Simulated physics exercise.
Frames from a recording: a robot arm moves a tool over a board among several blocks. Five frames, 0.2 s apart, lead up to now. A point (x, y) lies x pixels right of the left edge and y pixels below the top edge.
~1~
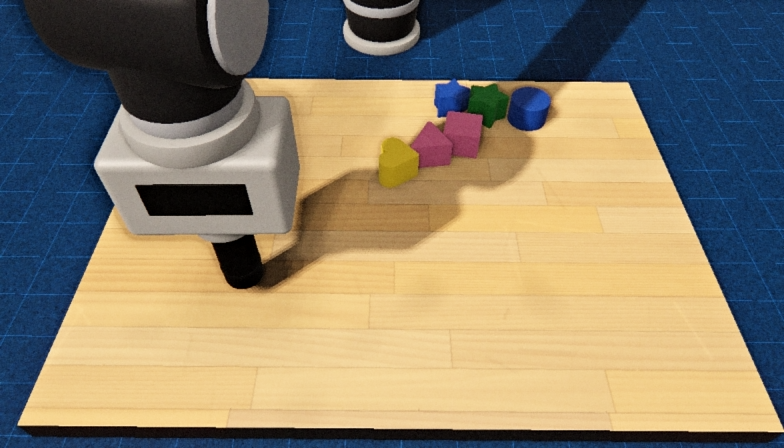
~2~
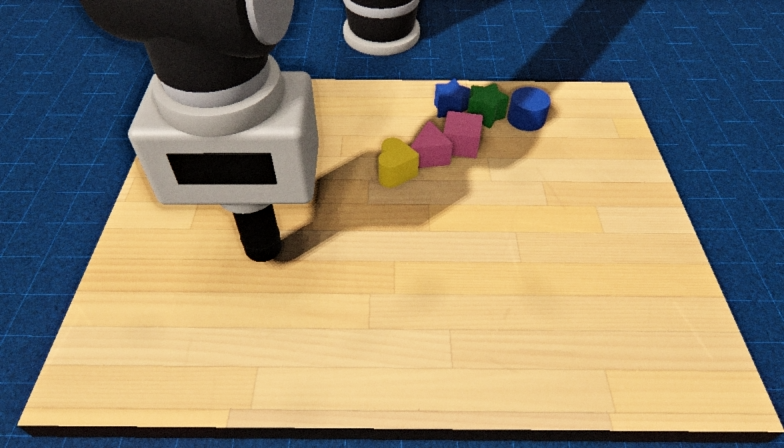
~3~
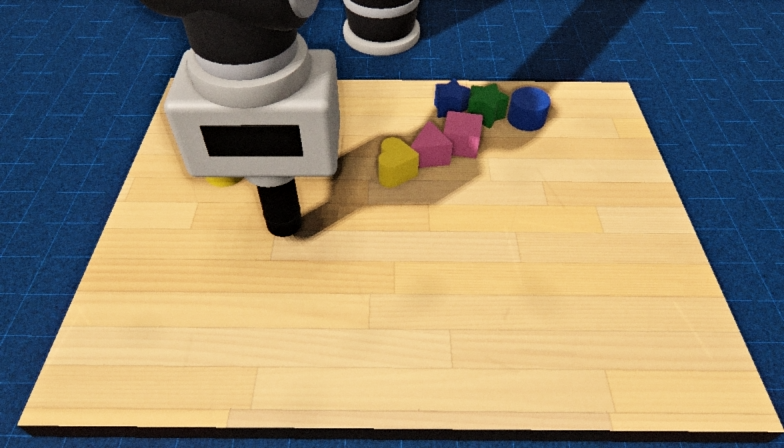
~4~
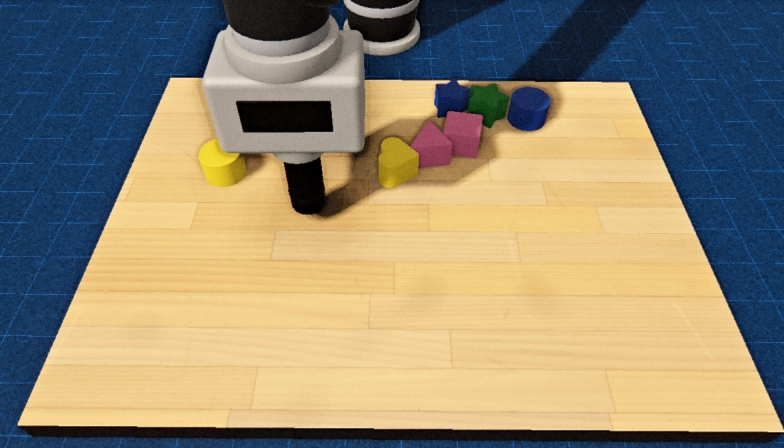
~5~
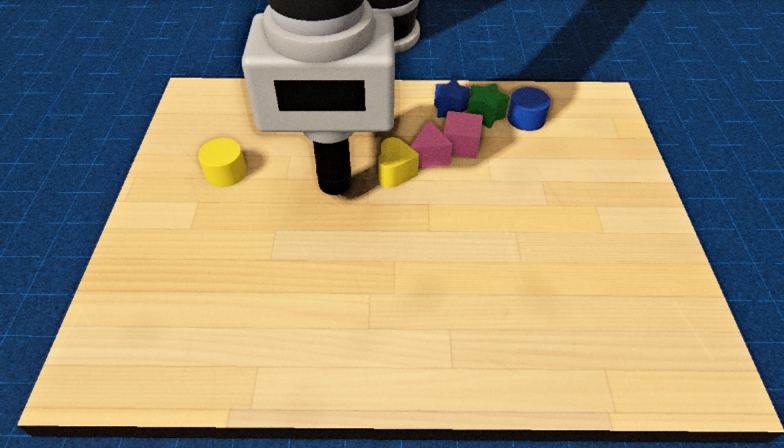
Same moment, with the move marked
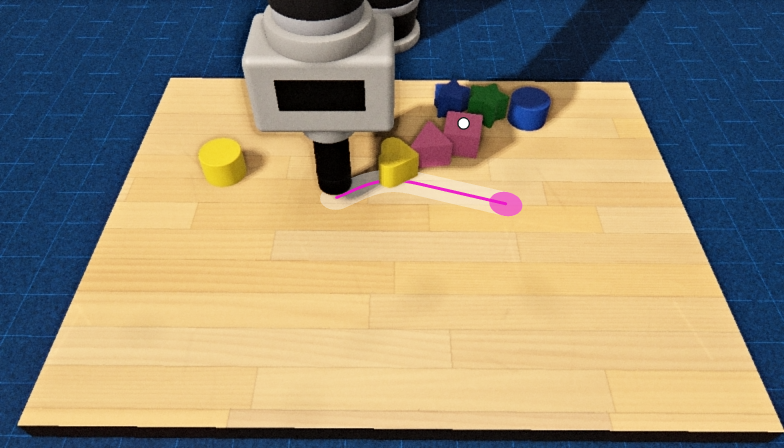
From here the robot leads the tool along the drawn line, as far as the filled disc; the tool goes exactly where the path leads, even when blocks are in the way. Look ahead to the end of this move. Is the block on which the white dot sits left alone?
I expect not.
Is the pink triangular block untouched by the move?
It seems not.
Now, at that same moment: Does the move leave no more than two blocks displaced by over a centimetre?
In short: No.
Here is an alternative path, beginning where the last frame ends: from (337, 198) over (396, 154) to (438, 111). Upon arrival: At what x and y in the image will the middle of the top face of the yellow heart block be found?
Just about (419, 151).
Path on the board, from (337, 198) by way of (390, 181) and (447, 190) to (506, 204); the dot is on the pink square.
On the path given first. One third of the way, tool at (391, 167); yellow heart block at (421, 146); pink triangular block at (449, 127), turned 15° anticlockwise; pink square at (480, 115).
Two thirds of the way, tool at (449, 177); yellow heart block at (456, 148), turned 70° anticlockwise; pink triangular block at (460, 121), turned 30° anticlockwise; pink square at (489, 109), turned 15° clockwise; green star block at (492, 87).
At the end, tool at (509, 191); yellow heart block at (458, 148), turned 80° anticlockwise; pink triangular block at (460, 121), turned 30° anticlockwise; pink square at (489, 109), turned 15° clockwise; green star block at (492, 87).
